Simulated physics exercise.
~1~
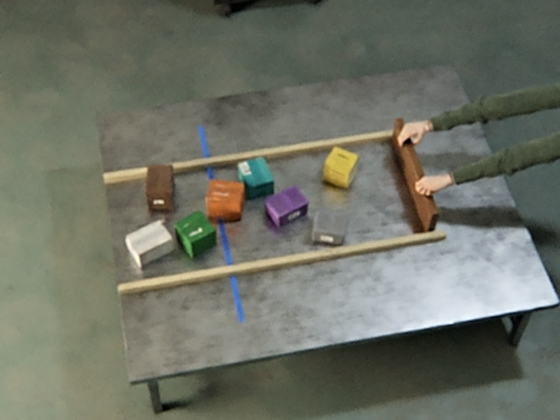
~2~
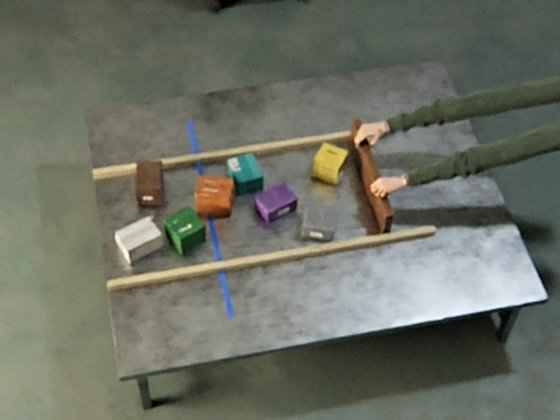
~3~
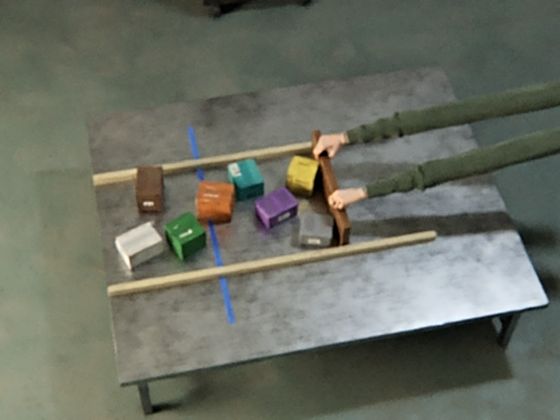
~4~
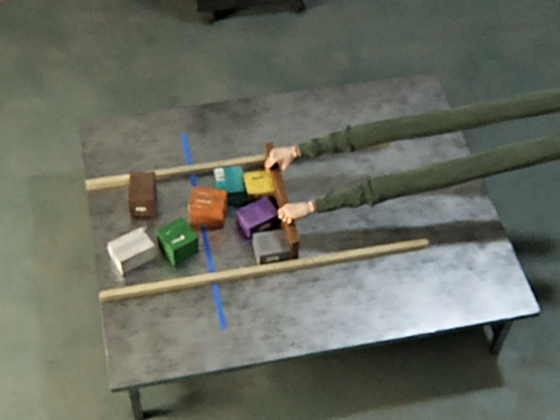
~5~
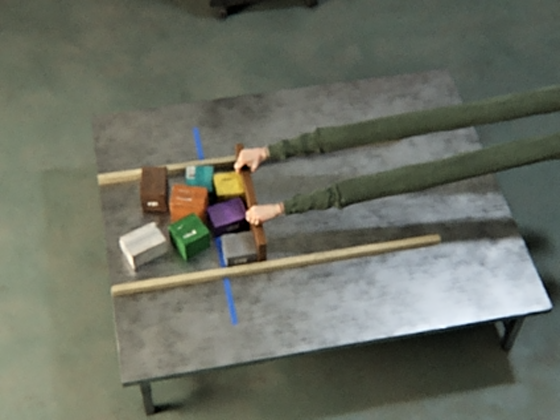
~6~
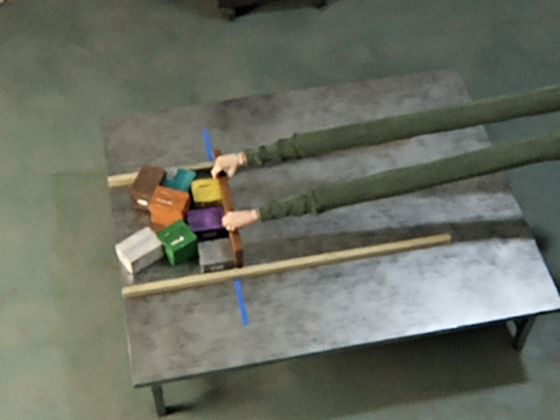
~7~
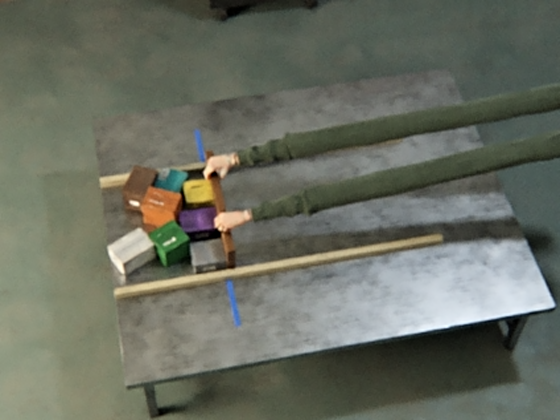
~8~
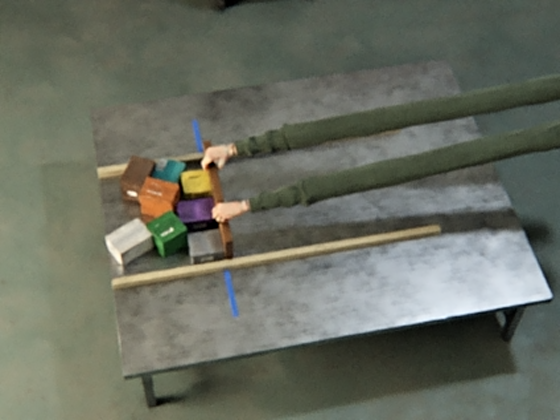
On a grey table between two wooden rails, a pair of hands slid a plank leftward, gathering the yellow, grey, purple and turquoise boxes against the others until the plank stopped around the blue tape, with every box still on the table.
